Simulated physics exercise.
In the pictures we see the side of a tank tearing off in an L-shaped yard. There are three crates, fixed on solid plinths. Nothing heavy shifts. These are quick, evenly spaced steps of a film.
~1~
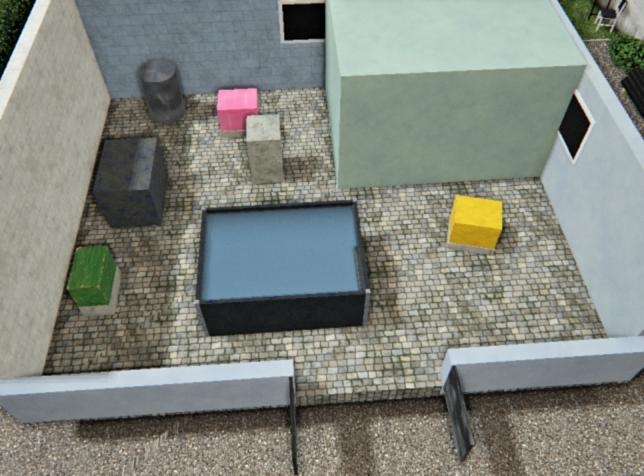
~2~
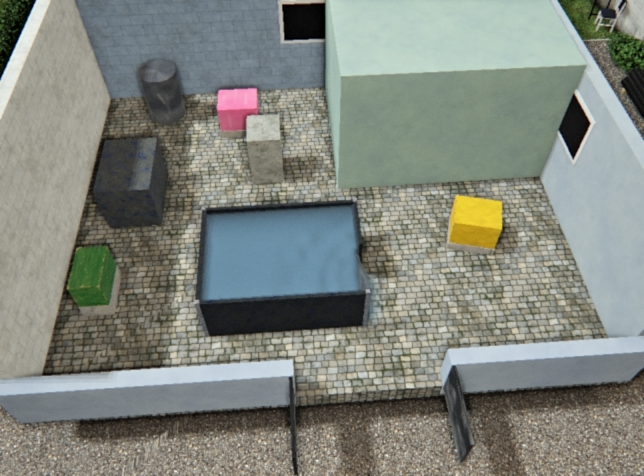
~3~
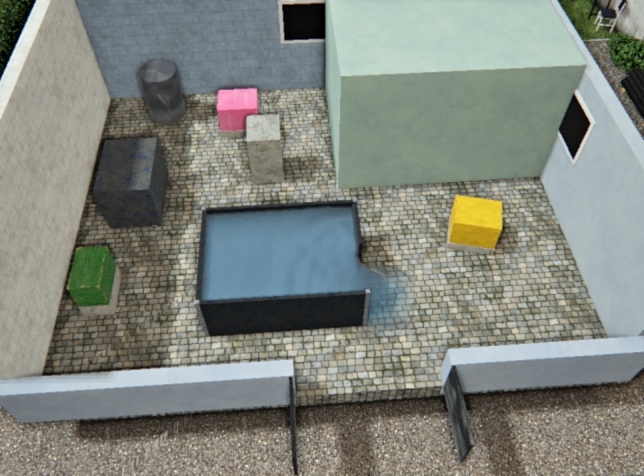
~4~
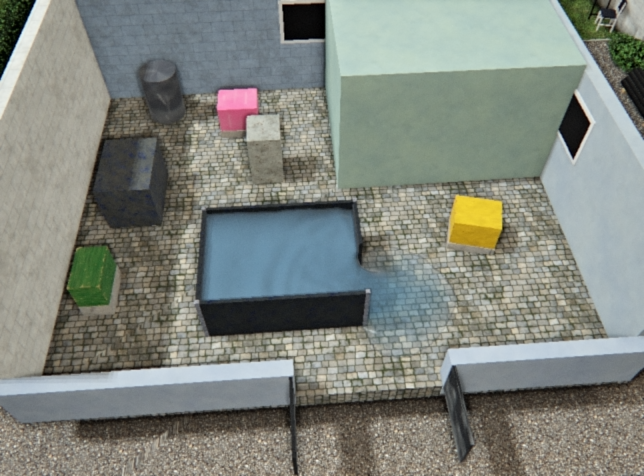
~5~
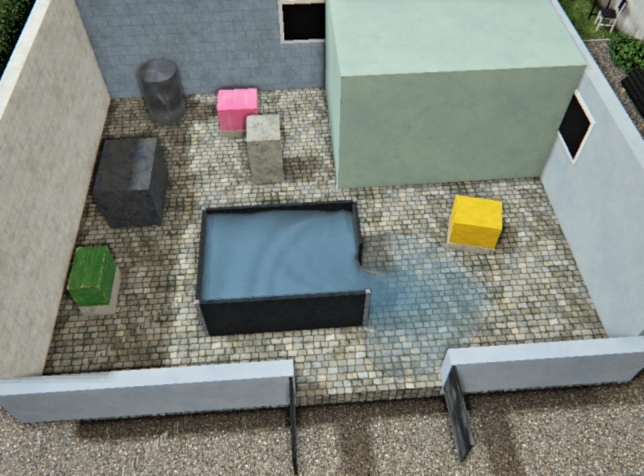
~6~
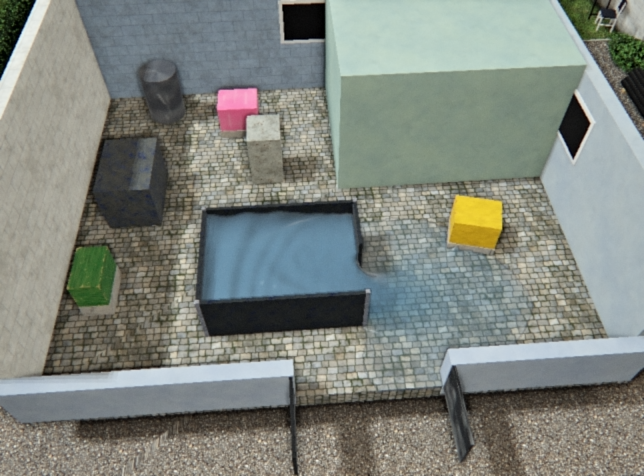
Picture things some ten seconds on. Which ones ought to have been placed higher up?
Green crate: Remains dry; yellow crate: Becomes wet; pink crate: Remains dry.
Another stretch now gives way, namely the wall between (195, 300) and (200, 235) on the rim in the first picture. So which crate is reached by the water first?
My pick is the one in green.
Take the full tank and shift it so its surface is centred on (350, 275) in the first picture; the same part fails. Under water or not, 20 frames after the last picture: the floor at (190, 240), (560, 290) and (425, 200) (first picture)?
As listed: Dry, flooded, wet.
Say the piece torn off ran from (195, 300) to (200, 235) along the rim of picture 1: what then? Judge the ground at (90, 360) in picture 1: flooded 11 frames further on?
Submerged.
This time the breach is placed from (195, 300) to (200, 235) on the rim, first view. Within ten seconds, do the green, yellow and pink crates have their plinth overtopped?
Going crate by crate, the green one gets flooded, the yellow one comes through dry and the pink one comes through dry.
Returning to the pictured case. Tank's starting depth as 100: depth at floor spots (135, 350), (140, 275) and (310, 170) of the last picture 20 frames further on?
In turn 0, 0 and 0 in a hundred.
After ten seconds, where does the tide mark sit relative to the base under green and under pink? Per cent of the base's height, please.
Around 30 % and 30 %.
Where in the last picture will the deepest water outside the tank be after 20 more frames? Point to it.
Roughly at pixel (534, 180).
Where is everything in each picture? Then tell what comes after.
The first picture shows still water in the open tank at (282, 251).
In the second picture, the front is at (368, 326), out from the gap at (360, 290).
In the third picture, water pours out at (360, 291) and has run to (409, 285).
In the fourth picture, the front is at (451, 298), out from the gap at (360, 292).
In the fifth picture, water pours out at (360, 292) and has run to (488, 298).
In the sixth picture, the front is at (527, 305), out from the gap at (360, 291).
A moment on, water covers 25 % of the floor; the green crate not reached, the yellow crate water round its plinth, the pink crate not reached.
Next, water covers 25 % of the floor; the green crate not reached, the yellow crate water round its plinth, the pink crate not reached.
Then, water covers 35 % of the floor; the green crate not reached, the yellow crate water round its plinth, the pink crate not reached.
Later, water covers 50 % of the floor; the green crate not reached, the yellow crate water round its plinth, the pink crate not reached.
In the end, water covers 85 % of the floor; the green crate stayed above the water, the yellow crate was topped, the pink crate stayed above the water.
